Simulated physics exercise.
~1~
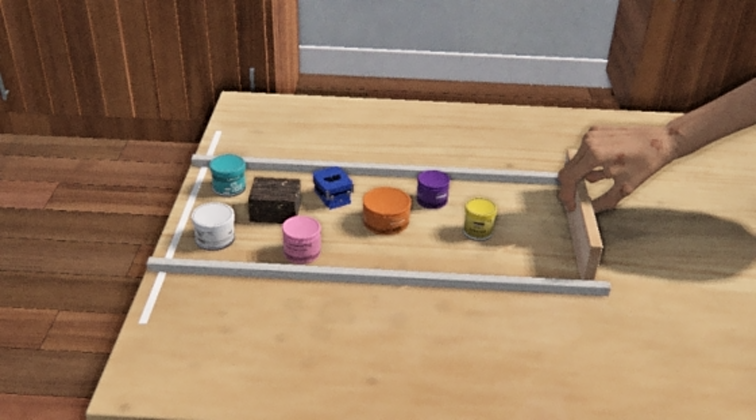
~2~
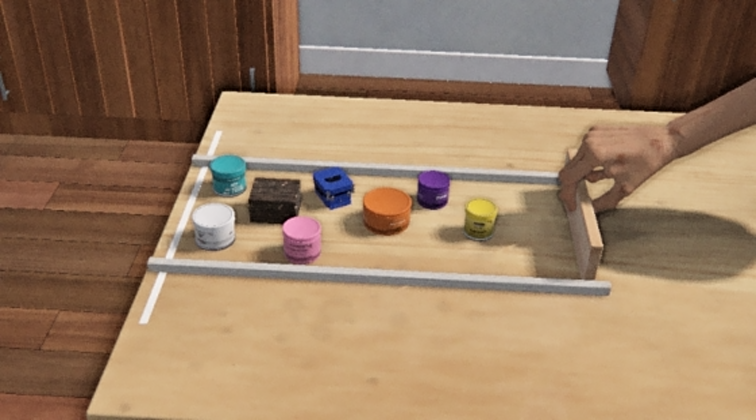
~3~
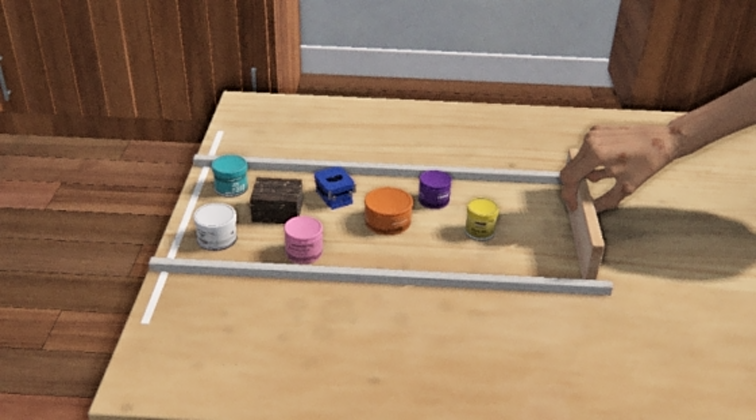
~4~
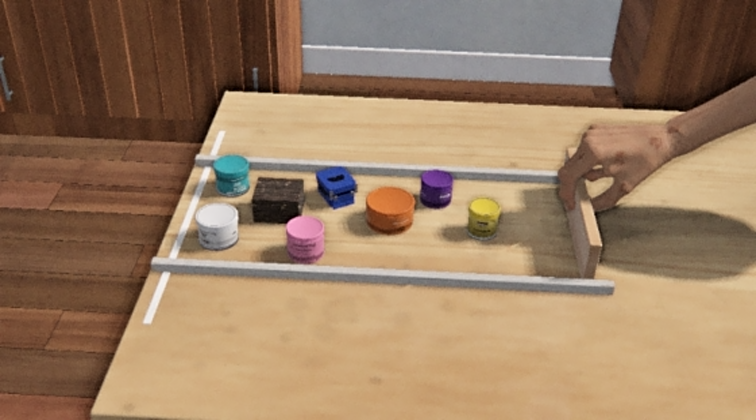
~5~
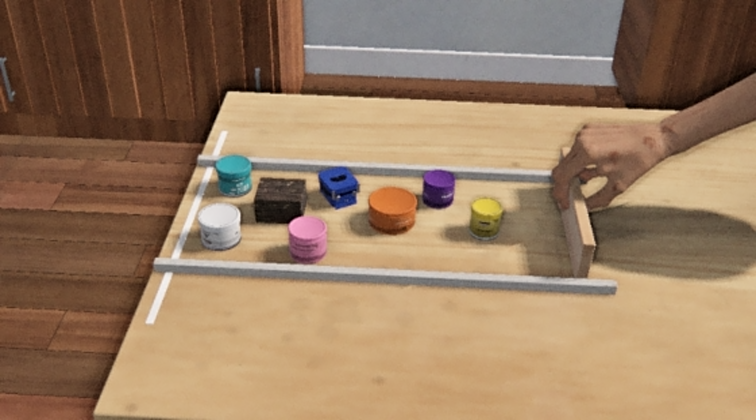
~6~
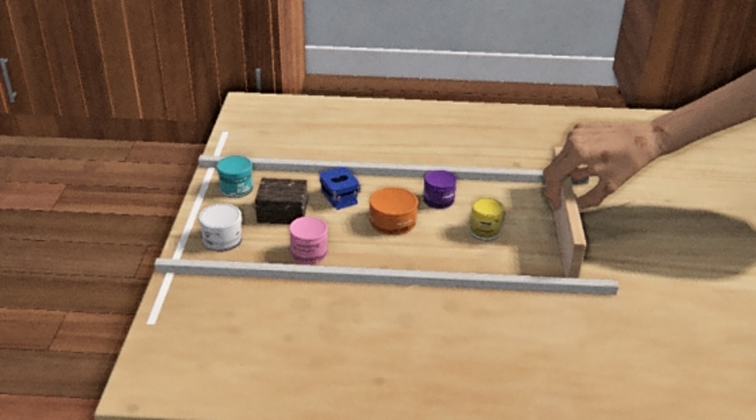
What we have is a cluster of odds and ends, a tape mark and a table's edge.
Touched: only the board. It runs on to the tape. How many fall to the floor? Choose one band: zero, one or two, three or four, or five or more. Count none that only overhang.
Five or more.
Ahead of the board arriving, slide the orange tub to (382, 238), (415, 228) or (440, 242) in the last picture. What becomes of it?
Goes down; goes down; goes down.
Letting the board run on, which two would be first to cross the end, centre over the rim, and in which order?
First the turquoise tin, and second the black block.
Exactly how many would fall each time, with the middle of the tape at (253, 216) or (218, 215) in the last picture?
Counts: 1, 4.
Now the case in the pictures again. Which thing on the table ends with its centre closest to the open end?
It's the pink tub that is foremost.
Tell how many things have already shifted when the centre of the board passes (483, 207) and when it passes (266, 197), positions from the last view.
I count 1 first and 8 after.
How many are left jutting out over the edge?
The count is 3.
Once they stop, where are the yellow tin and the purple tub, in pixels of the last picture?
Listed as asked: First (172, 215), and then (189, 172).
Soon after, none off yet; turquoise tin at rest near (235, 176); white pot at rest near (221, 227); black block at rest near (282, 201).
After that, none off yet; turquoise tin at rest near (235, 176); white pot at rest near (221, 227); black block displaced about its own width near (239, 197).
In the end, the number that fall off is five or more; gone, orange tub, blue case, black block, white pot and turquoise tin.
